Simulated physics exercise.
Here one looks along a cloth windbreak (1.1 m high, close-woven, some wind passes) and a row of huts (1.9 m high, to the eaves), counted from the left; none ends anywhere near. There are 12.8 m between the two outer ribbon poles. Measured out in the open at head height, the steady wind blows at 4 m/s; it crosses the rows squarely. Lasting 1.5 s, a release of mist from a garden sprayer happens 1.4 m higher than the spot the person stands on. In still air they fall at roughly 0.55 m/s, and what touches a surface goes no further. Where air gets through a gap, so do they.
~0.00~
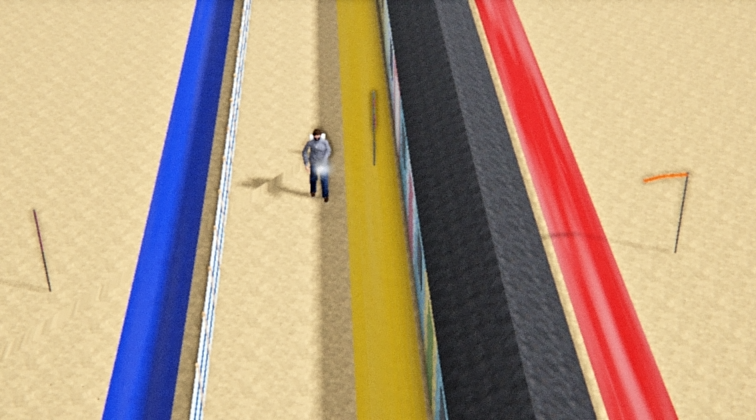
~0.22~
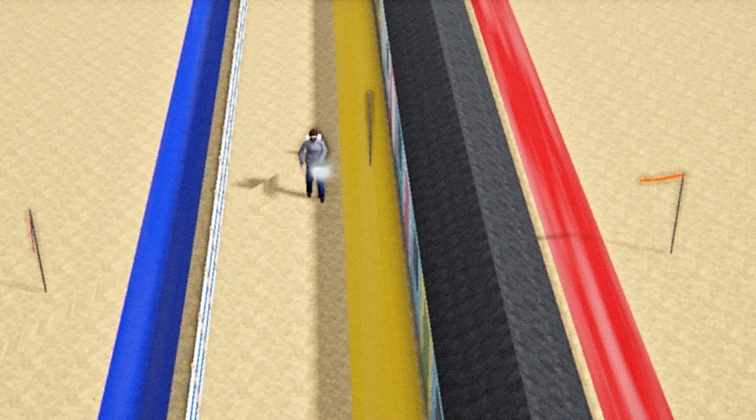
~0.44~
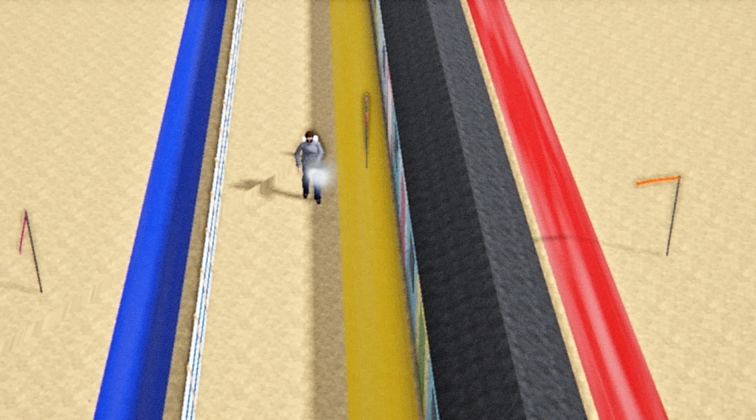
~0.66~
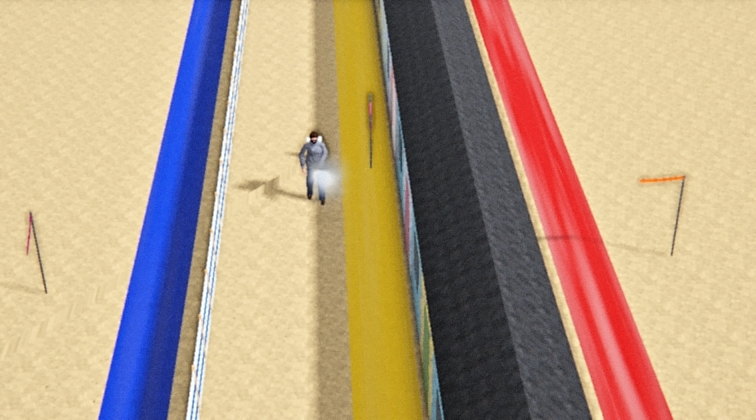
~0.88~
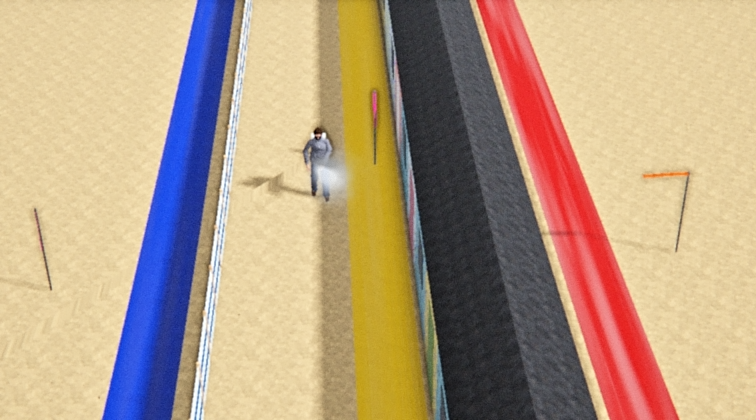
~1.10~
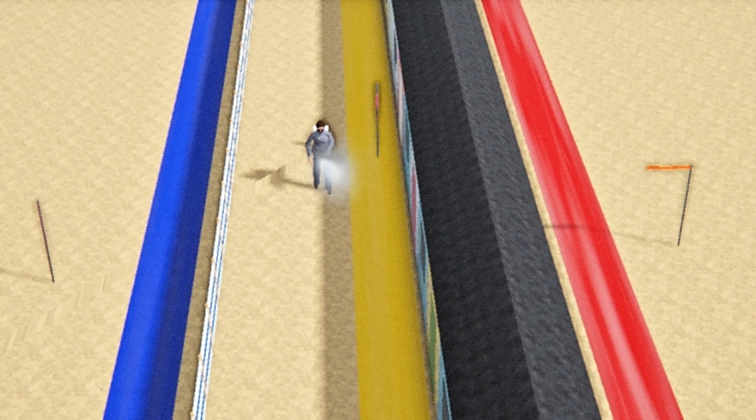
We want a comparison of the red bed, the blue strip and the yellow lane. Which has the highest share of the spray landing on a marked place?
The highest share goes to yellow.
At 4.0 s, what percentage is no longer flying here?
I reckon it's close to 60 percent.
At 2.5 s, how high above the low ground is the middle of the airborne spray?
About 0.8 m.
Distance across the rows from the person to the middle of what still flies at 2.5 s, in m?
That distance is some 0.5 m.
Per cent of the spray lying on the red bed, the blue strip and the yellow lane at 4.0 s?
The shares are about 0 percent red, 0 percent blue, 25 percent yellow.
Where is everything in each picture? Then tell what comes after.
The spray in the air spans x = 315 to 330 around y = 170 and it comes from (322, 165), in the first picture.
The right ribbon ends at (640, 181), leaning 85 degrees to the left, the spray in the air spans x = 315 to 325 around y = 170, the blue one passes (161, 268), the red one passes (580, 254) and the yellow one passes (374, 261), in the second picture.
The spray in the air spans x = 310 to 330 around y = 170 and the top of the row of huts crosses (453, 111), in the third picture.
The left ribbon ends at (27, 255), hanging almost straight, the spray in the air spans x = 315 to 340 around y = 175, the blue one passes (174, 206), the red one passes (558, 194) and the yellow one passes (369, 200), in the fourth picture.
The right ribbon ends at (643, 176), leaning 85 degrees to the left and the spray in the air spans x = 315 to 345 around y = 170, in the fifth picture.
The spray in the air spans x = 320 to 355 around y = 165 and the top of the cloth windbreak crosses (225, 174), in the sixth picture.
After 2.5 s, 14 % is no longer flying here, and 0 % lies on the blue strip, 0 % on the red bed and 4 % on the yellow lane; the middle of what still flies is 0.7 m above the low ground, near (346, 186).
After 4.0 s, 61 % is no longer flying here, and 0 % lies on the blue strip, 0 % on the red bed and 26 % on the yellow lane; the middle of what still flies is 0.6 m above the low ground, near (359, 188).
After 8.0 s, 92 % is no longer flying here, and 0 % lies on the blue strip, 0 % on the red bed and 48 % on the yellow lane.
After 20.0 s, 100 % is no longer flying here, and 0 % lies on the blue strip, 0 % on the red bed and 53 % on the yellow lane.
After 45.0 s, 100 % is no longer flying here, and 0 % lies on the blue strip, 0 % on the red bed and 53 % on the yellow lane.
